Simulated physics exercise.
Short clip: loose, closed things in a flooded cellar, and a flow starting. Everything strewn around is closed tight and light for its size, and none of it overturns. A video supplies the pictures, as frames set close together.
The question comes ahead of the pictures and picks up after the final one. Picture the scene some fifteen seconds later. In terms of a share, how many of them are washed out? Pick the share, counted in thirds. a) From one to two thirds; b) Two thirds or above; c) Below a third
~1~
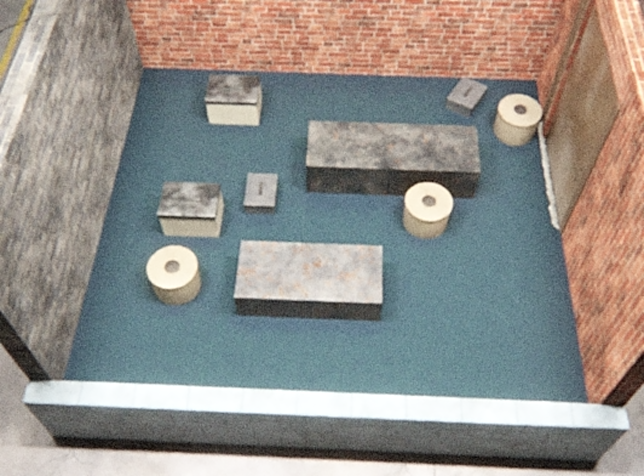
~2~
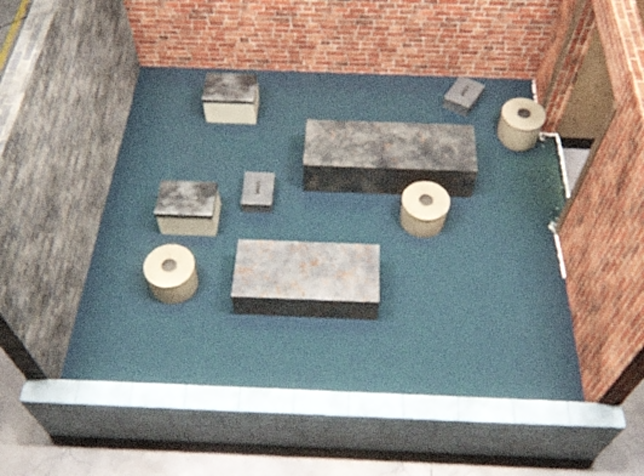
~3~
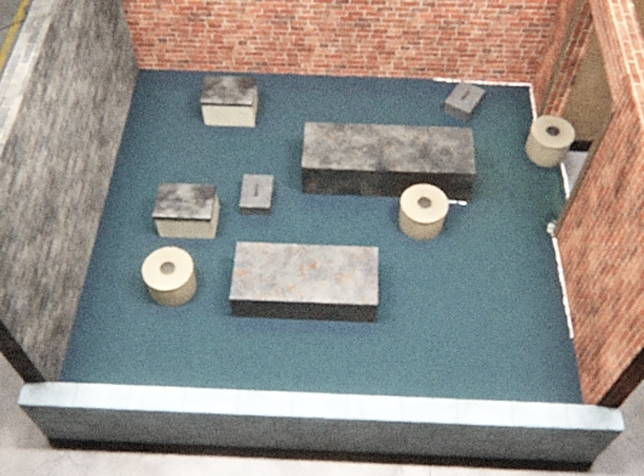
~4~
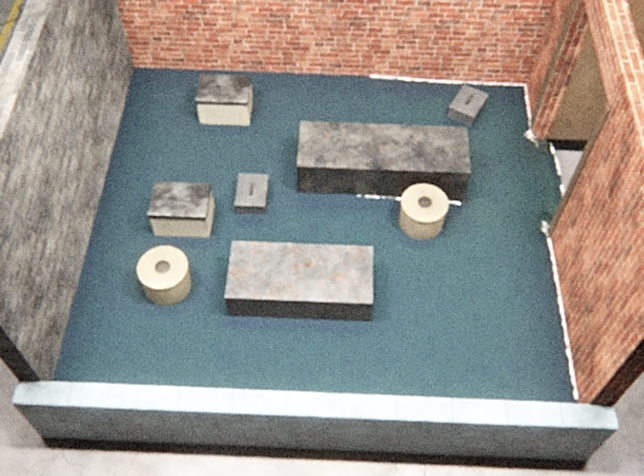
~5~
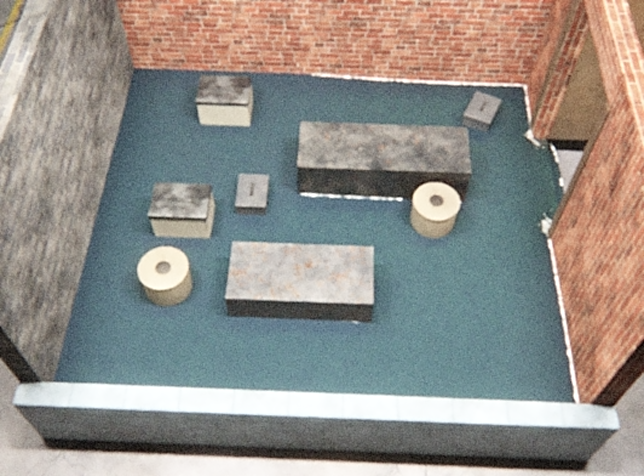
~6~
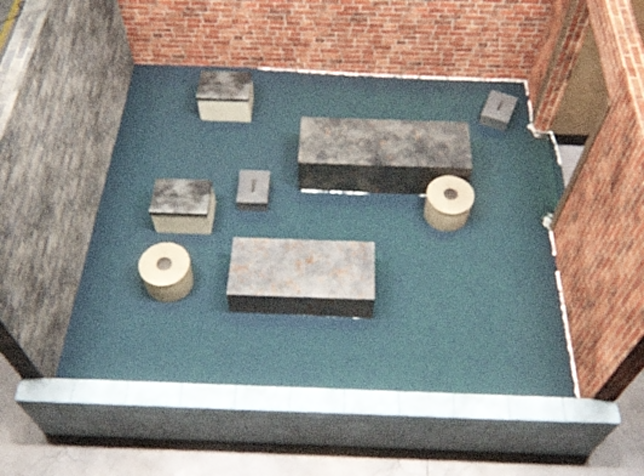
(a) From one to two thirds.
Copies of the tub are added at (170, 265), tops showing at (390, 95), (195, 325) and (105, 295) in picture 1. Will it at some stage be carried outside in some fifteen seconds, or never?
Outcomes in turn are expelled, not expelled, not expelled.
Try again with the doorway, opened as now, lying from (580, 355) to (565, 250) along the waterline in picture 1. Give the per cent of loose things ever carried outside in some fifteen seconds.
60 per cent.
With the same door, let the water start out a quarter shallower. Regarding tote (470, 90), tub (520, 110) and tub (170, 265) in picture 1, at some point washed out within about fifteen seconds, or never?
Escapes; escapes; retained.
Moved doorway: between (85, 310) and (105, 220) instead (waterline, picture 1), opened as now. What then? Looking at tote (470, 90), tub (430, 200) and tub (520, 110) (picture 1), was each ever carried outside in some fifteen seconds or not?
Item one doesn't escape, item two doesn't escape, item three doesn't escape.
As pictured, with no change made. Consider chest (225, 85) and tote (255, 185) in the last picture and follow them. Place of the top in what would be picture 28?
At about (464, 91) and (317, 212).
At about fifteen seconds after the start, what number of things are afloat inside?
Count: 3.
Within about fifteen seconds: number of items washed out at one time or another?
I make it 4.
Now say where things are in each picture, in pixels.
A tote at (468, 92) floats; a tub at (429, 201) floats; 0 of 7 have shifted, in the first frame.
A tote at (465, 91) floats; a tub at (426, 200) floats; 1 of 7 have shifted, in the second frame.
A tote at (465, 96) floats; a tub at (425, 203) floats; 1 of 7 have shifted, in the third frame.
A tote at (469, 100) floats, close to its start; a tub at (425, 203), afloat, close to its start; 3 of 7 have shifted, in the fourth frame.
A tote at (483, 107) floats, close to its start; a tub at (437, 201) floats, close to its start; 3 of 7 have shifted, in the fifth frame.
A tote at (500, 106) floats, a stride from its start; a tub at (451, 194) floats, close to its start; 3 of 7 have shifted, in the sixth frame.
A moment on, 1 of 7 are out; 6 afloat.
Next, 3 of 7 are out; 4 afloat.
Later, 3 of 7 are out; 4 afloat.
In the end, 4 of 7 are out; 3 afloat.
